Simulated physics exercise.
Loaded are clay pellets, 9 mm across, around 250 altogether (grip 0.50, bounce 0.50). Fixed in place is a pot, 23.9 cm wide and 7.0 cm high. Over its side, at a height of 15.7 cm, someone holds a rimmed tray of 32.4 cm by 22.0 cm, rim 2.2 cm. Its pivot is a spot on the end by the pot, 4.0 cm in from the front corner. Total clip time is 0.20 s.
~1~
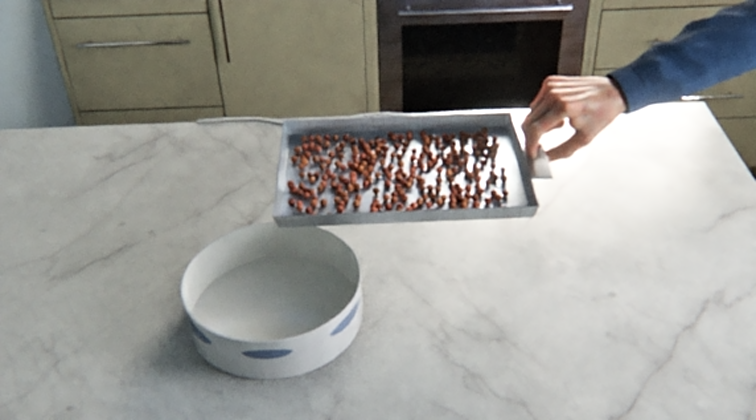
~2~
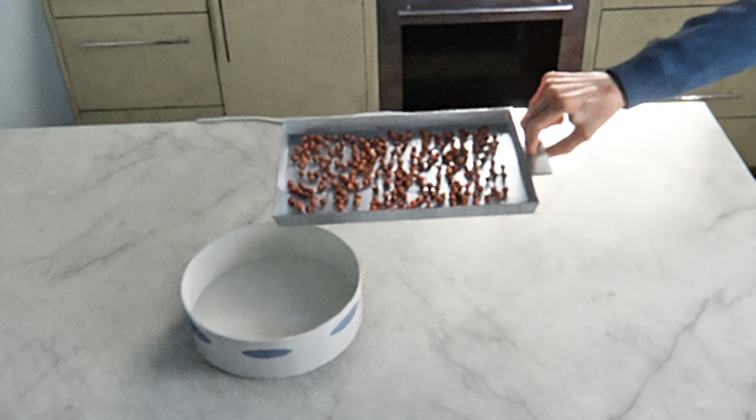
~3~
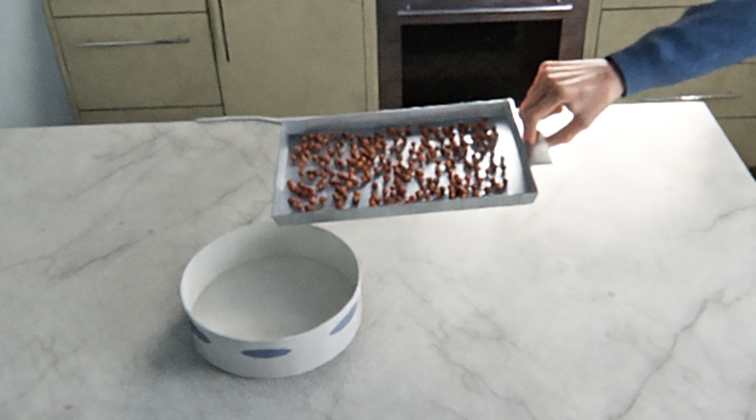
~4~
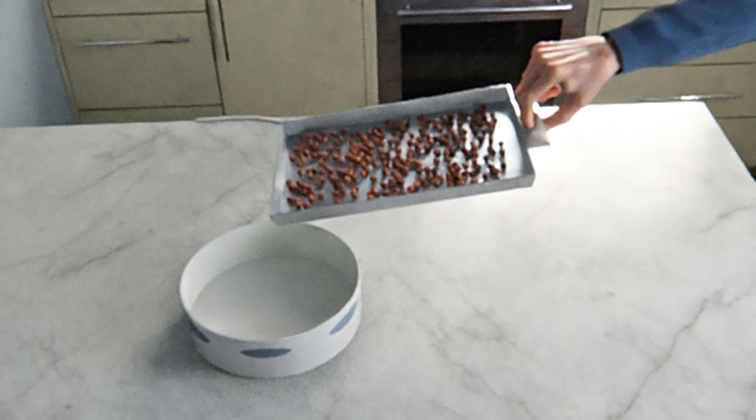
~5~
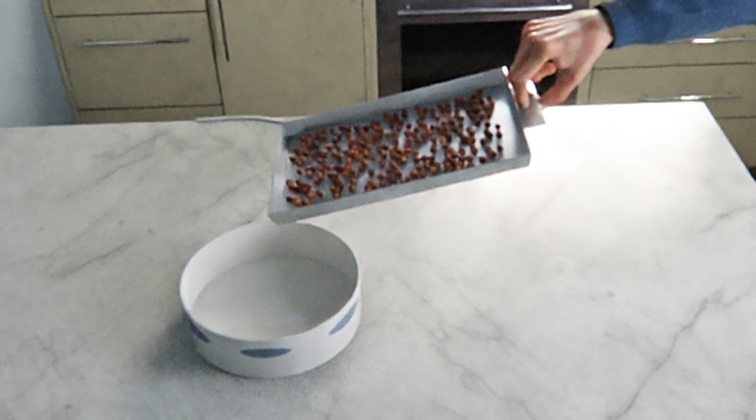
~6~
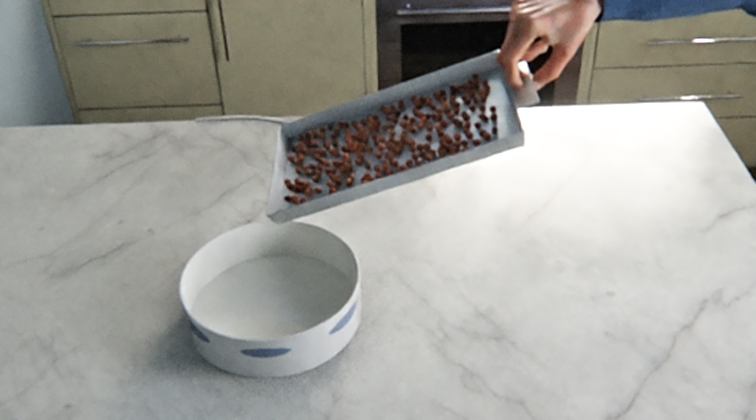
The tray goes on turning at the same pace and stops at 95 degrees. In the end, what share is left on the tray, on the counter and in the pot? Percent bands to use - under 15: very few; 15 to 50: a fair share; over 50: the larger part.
Left on the tray - very few, counter - the larger part, pot - a fair share.
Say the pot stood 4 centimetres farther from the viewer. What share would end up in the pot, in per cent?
Expect something close to 50 per cent.
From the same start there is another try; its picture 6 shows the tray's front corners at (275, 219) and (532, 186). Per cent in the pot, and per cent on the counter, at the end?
You'd end with pot at 90 and counter at 10.
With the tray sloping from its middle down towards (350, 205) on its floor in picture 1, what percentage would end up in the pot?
Something like 100 per cent of the pieces.
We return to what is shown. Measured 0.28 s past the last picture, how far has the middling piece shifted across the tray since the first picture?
About 7 cm.
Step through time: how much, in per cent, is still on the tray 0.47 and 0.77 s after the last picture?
The figures go 70 and then 10.
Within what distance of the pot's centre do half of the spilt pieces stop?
Some 22 centimetres.
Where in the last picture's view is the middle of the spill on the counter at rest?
Spill centre at rest: About (238, 227).
Then, 0.28 s after the last picture, tilt 57 degrees; the tray holds 100 %, the pot 0 %.
Then, 0.47 s after the last picture, tilt 82 degrees; the tray holds 70 %, the pot 0 %.
Then, 0.77 s after the last picture, tilt 95 degrees; the tray holds 10 %, the pot 20 %.
In the end, tray 0 %, counter 70 %, pot 30 %.
